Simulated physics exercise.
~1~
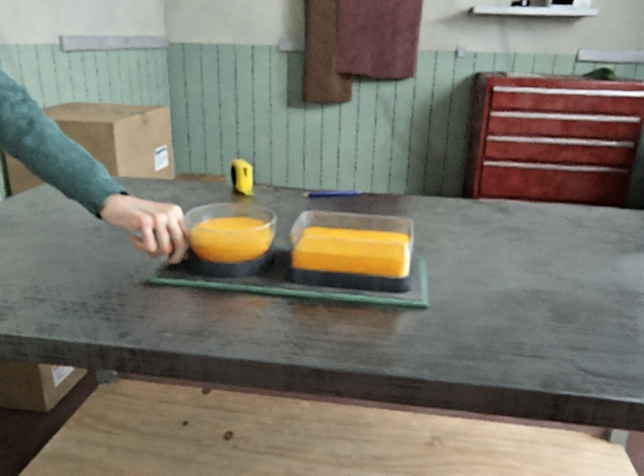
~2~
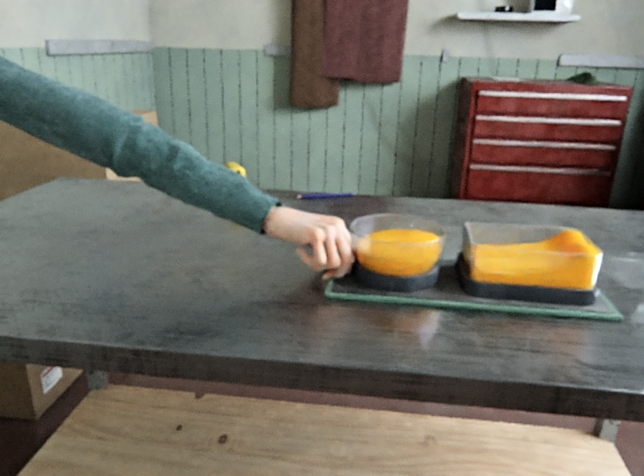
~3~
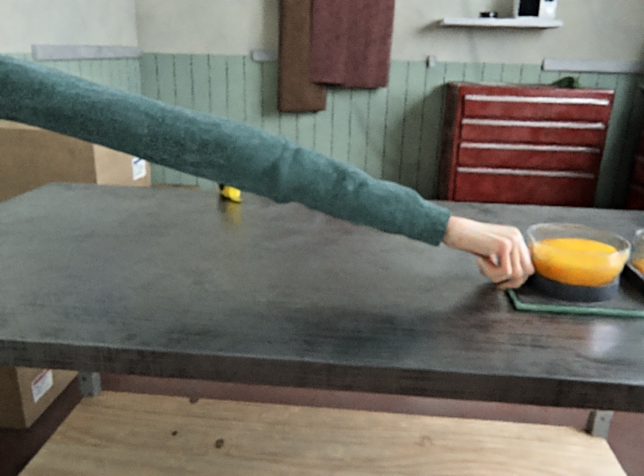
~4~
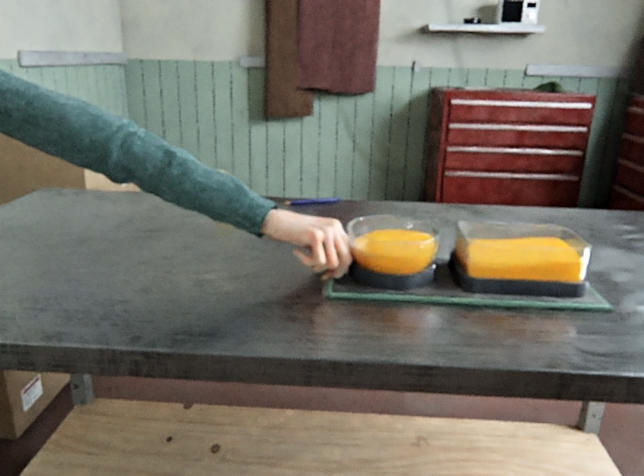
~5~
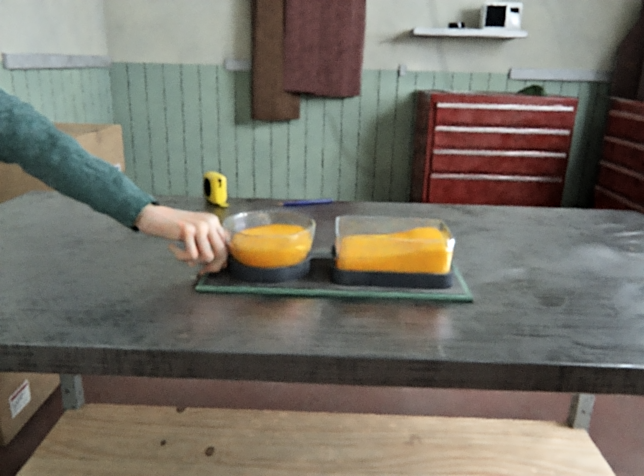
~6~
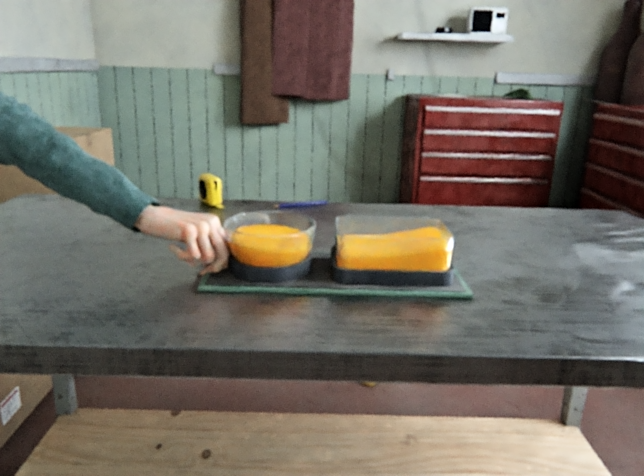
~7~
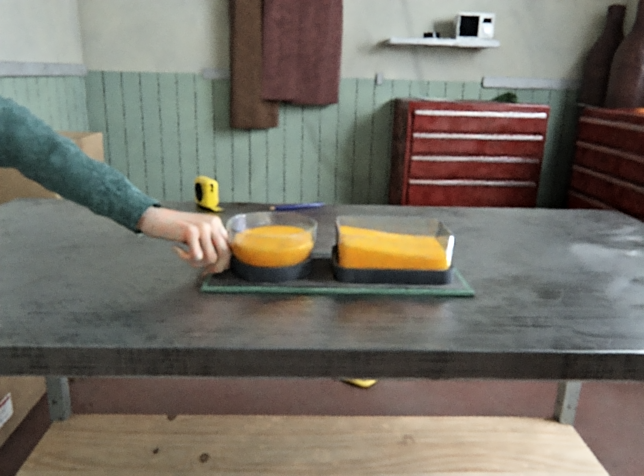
A hand slides a tray of two juice containers right, then back left, and stops.
